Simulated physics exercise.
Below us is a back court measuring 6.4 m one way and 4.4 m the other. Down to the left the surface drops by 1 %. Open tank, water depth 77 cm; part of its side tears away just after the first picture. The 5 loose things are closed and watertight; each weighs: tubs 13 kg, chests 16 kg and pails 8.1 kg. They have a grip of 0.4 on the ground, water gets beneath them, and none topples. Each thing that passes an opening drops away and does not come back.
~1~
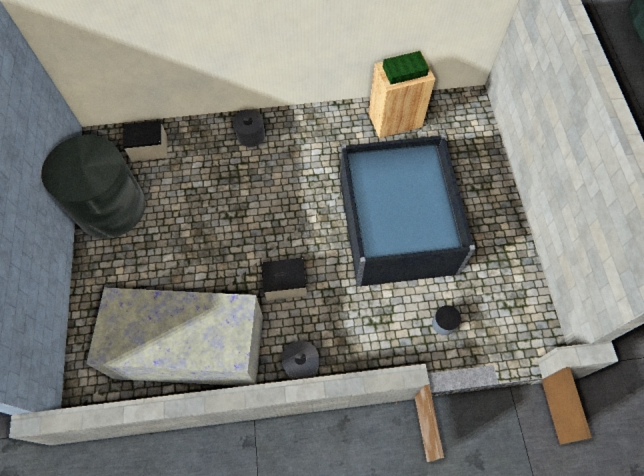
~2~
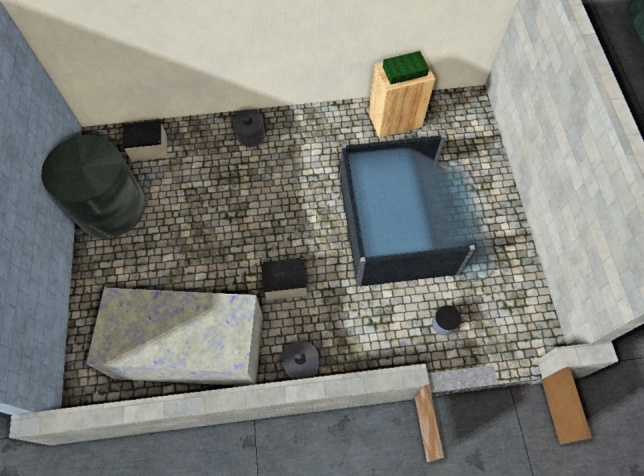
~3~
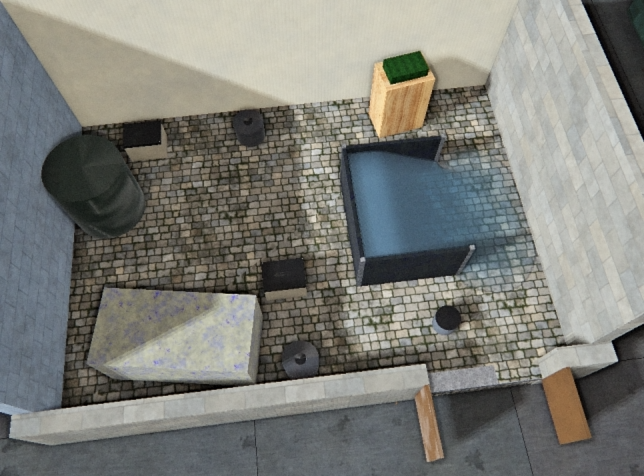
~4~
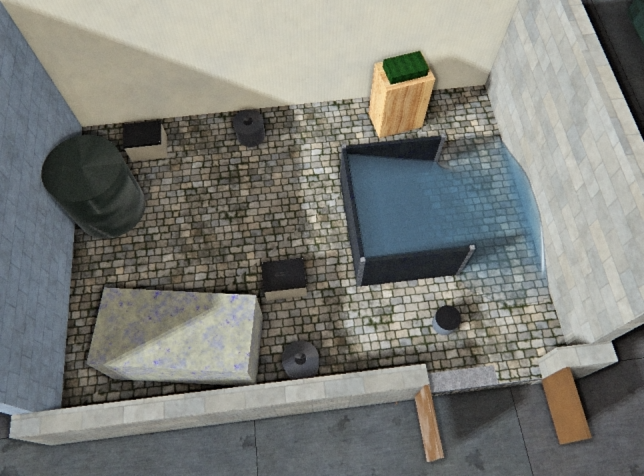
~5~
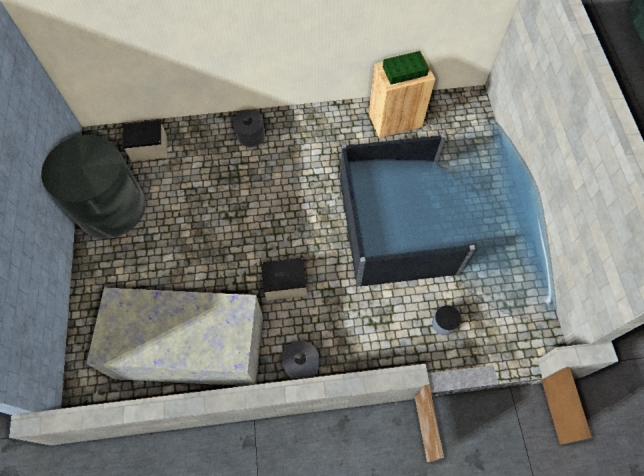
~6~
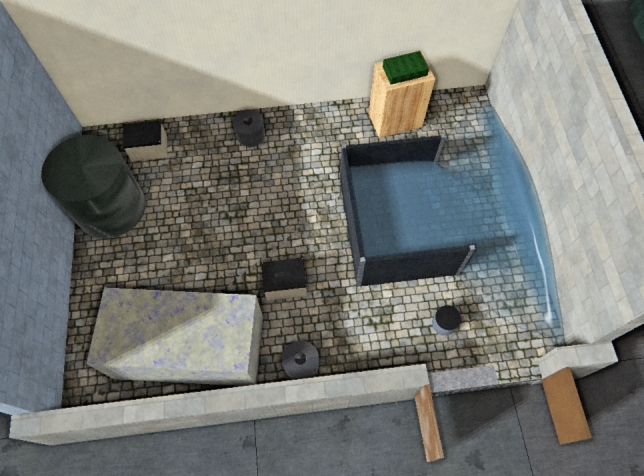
In a cobbled courtyard, water pours from a tank's open right side and spreads along the wall.
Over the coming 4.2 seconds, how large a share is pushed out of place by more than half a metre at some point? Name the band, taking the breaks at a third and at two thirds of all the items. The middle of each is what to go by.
The answer is the lowest band, under a third.
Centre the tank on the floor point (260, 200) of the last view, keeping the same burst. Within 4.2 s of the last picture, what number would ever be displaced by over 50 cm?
Then 2 of them would.
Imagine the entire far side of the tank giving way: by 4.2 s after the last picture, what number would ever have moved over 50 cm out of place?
Result: 2.
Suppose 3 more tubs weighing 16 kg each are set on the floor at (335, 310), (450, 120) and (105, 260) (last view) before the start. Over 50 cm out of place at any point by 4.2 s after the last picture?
Respectively: Doesn't reach it; tops it; doesn't reach it.
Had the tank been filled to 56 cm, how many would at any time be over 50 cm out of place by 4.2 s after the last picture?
Count under that change: 0.
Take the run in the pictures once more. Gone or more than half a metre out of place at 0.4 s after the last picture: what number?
At that moment it comes to 0.
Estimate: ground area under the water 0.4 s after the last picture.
The covered patch comes to about 6.0 m2.
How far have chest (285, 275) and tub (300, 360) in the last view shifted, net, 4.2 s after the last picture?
In turn: 0 cm, 0 cm.
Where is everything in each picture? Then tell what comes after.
The first picture shows a tub at (248, 121) rests on the ground; a chest at (142, 133), on the bottom; 2.0 m2 under water; 0 of 5 have shifted.
The second picture shows a tub at (248, 121), on the bottom; a chest at (142, 133) rests on the ground; 3.0 m2 under water; 0 of 5 have shifted.
The third picture shows a tub at (248, 121), on the bottom; a chest at (142, 133) rests on the ground; water covers 4.3 m2; 0 of 5 have shifted.
The fourth picture shows a tub at (248, 121), on the bottom; a chest at (142, 133), on the bottom; 4.9 m2 under water; 0 of 5 have shifted.
The fifth picture shows a tub at (248, 121), on the bottom; a chest at (142, 133) rests on the ground; 5.2 m2 under water; 0 of 5 have shifted.
The sixth picture shows a tub at (248, 121) rests on the ground; a chest at (142, 133) rests on the ground; water covers 5.5 m2; 0 of 5 have shifted.
Then, 0.4 s after the last picture 0 of 5 are over 50 cm from their spots; 0 afloat.
Then, 1.5 s after the last picture 0 of 5 are over 50 cm from their spots; 0 afloat.
Then, 2.8 s after the last picture 1 of 5 are over 50 cm from their spots; 0 afloat.
Then, 4.2 s after the last picture 1 of 5 are over 50 cm from their spots, and 1 have been at some point; 0 afloat.
